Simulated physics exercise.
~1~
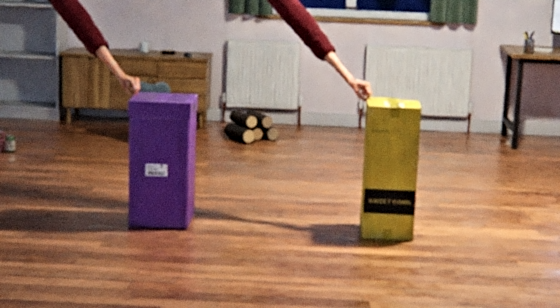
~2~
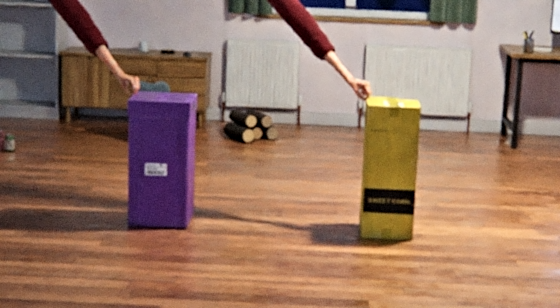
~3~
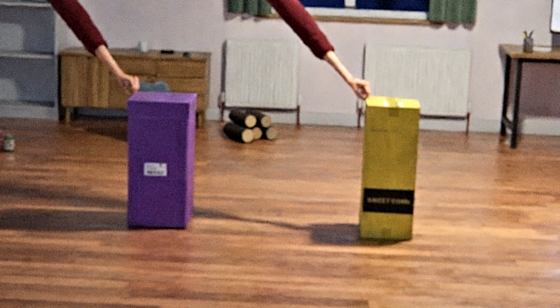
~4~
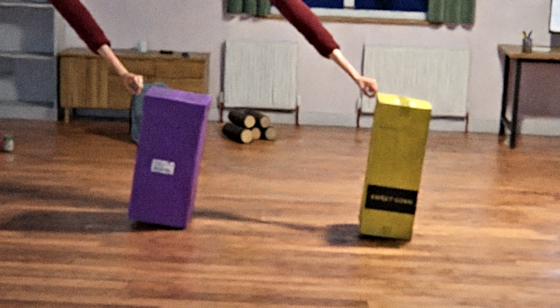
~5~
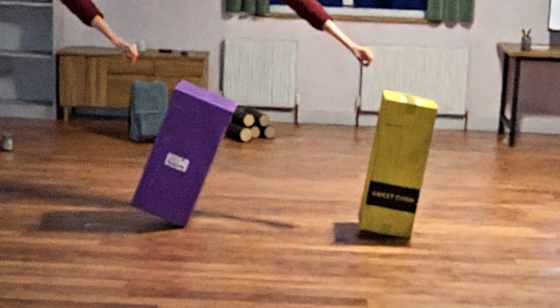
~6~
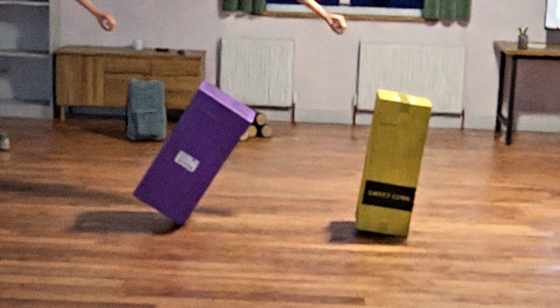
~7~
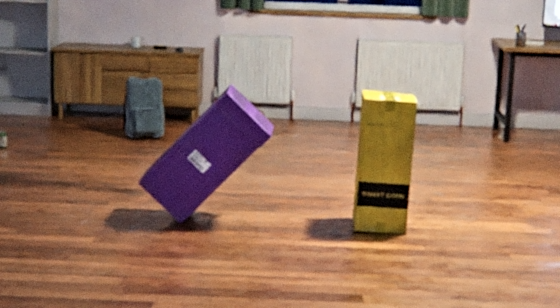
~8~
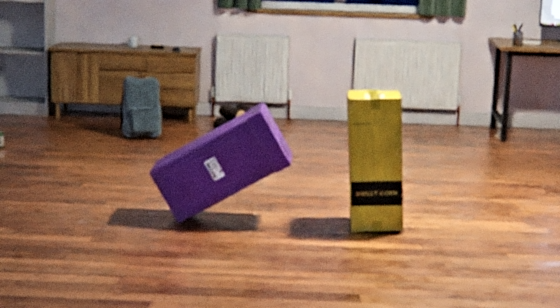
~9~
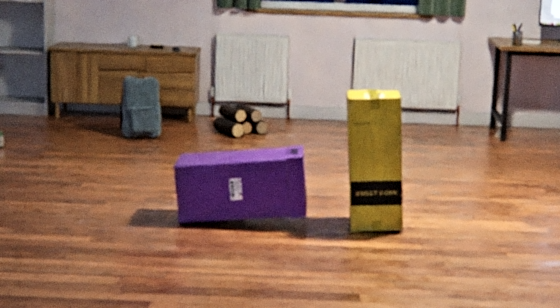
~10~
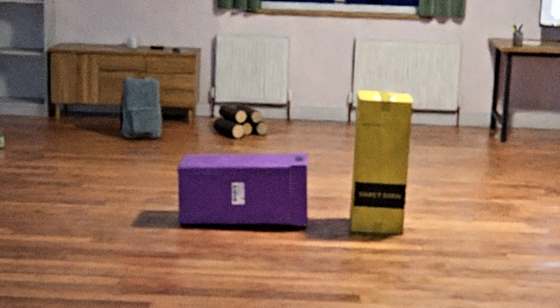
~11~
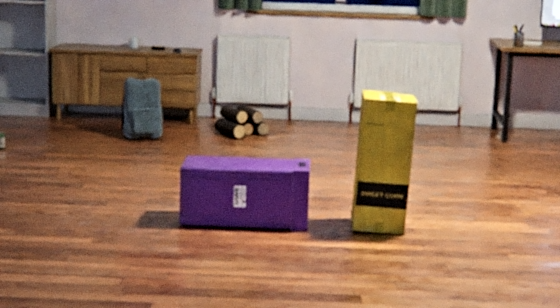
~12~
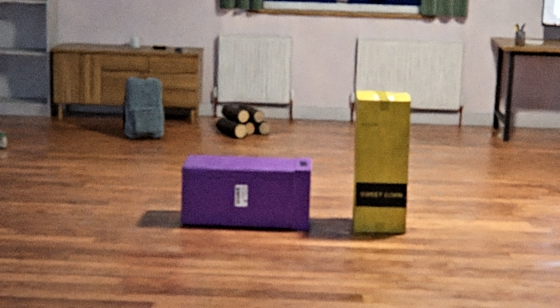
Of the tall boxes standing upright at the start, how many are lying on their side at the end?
One of them is lying on its side at the end, the purple box. The yellow box is standing upright.
